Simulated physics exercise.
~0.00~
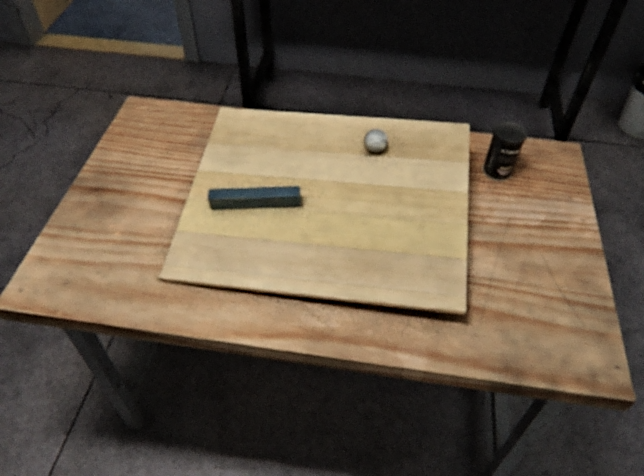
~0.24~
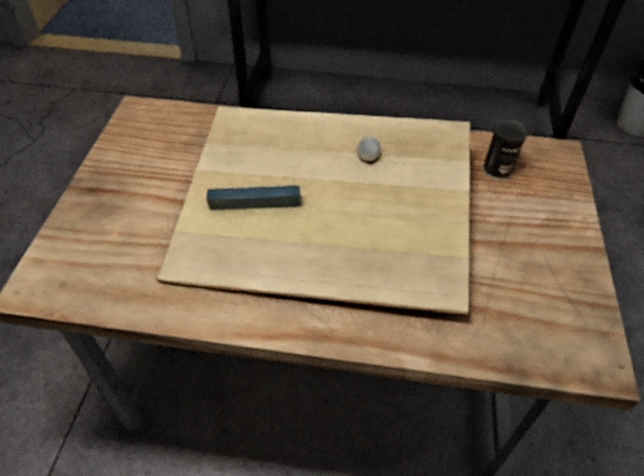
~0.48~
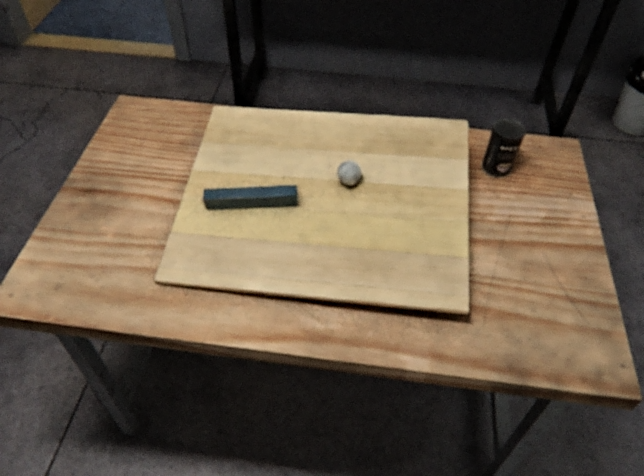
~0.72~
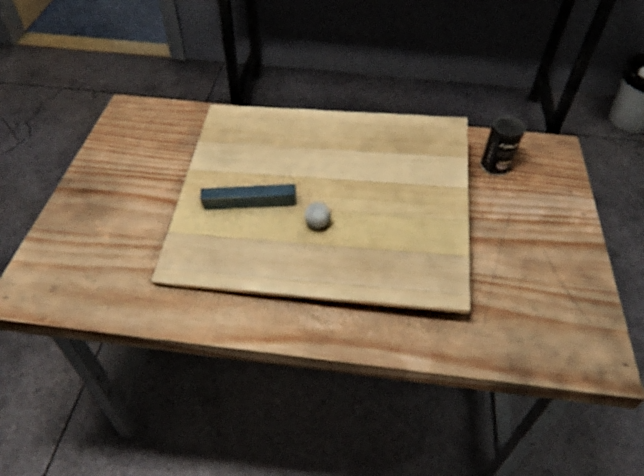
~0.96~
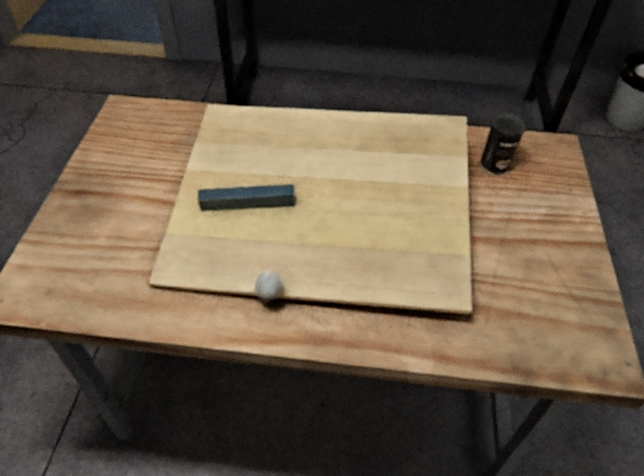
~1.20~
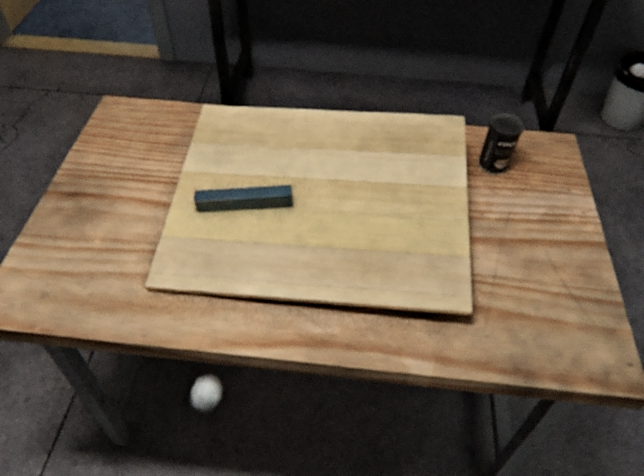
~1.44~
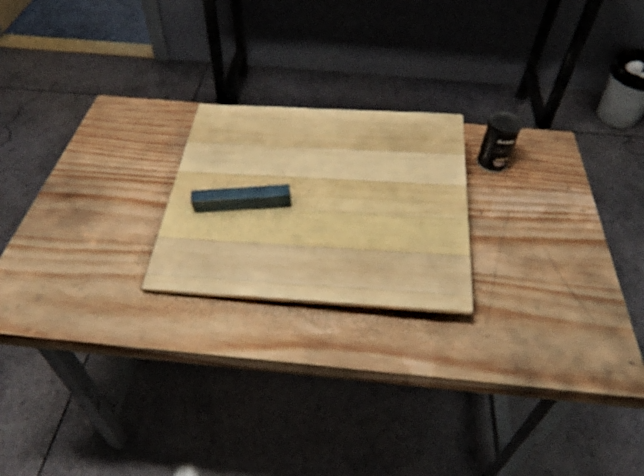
On a wooden table, a pale ball rolls down a board and drops off the near edge.
